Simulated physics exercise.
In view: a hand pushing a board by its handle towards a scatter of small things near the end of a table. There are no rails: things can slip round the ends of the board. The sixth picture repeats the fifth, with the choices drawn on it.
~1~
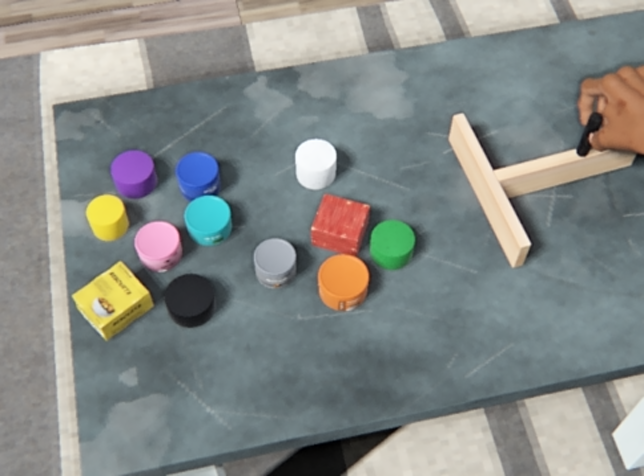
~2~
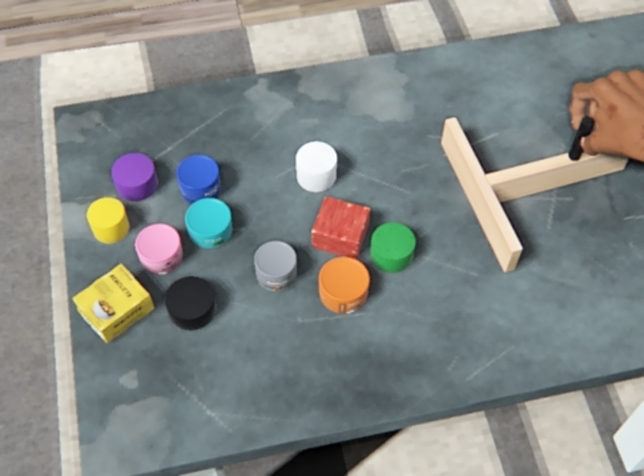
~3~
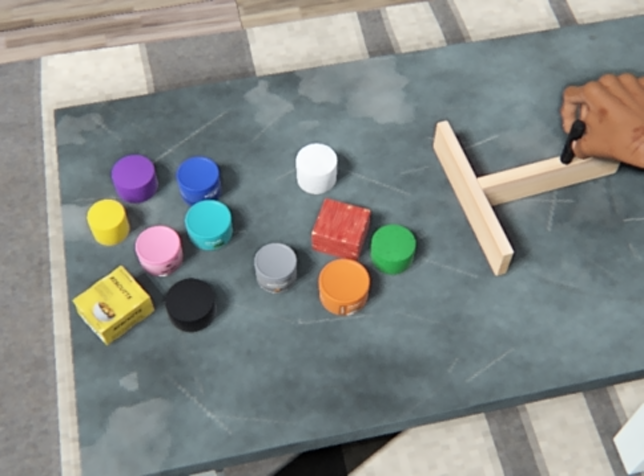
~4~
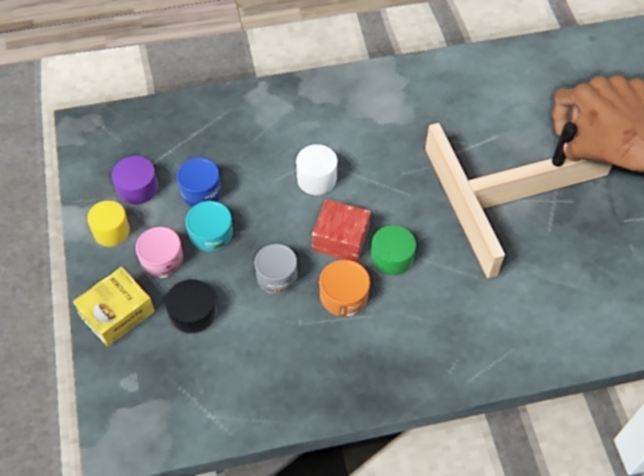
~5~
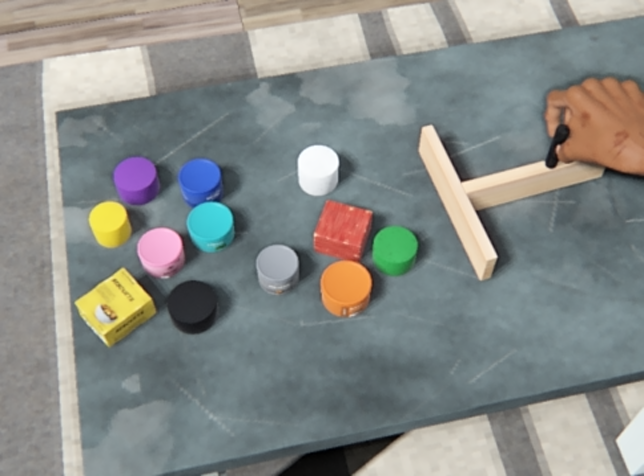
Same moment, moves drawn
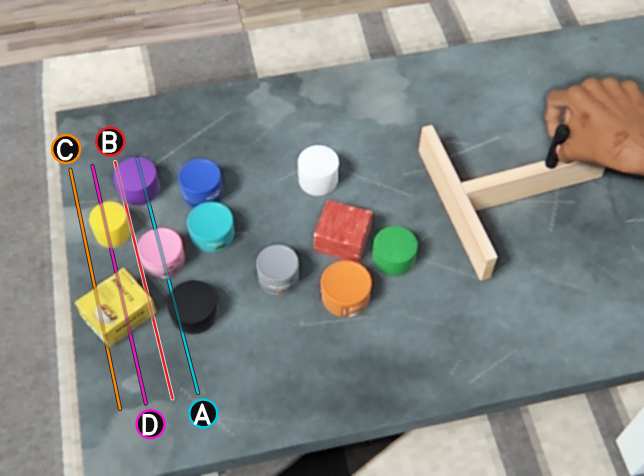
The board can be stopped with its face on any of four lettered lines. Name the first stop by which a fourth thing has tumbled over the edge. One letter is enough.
At D, and not before.
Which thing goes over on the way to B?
The yellow tin goes over.
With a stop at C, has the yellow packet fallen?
Yes.
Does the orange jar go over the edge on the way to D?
By then, no.
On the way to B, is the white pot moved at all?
Yes.
On the copy, A at (165, 266); B at (142, 271); C at (93, 280); D at (117, 275).
On D. First, board (338, 211); orange jar (325, 309); white pot (292, 177).
Then, board (215, 233); yellow tin (103, 225); purple pot (116, 172).
Finally, board (114, 252); pink jar over the edge; yellow tin over the edge; four fallen.
By contrast, A drops only one; B drops only one; C drops five, but is farther than needed.
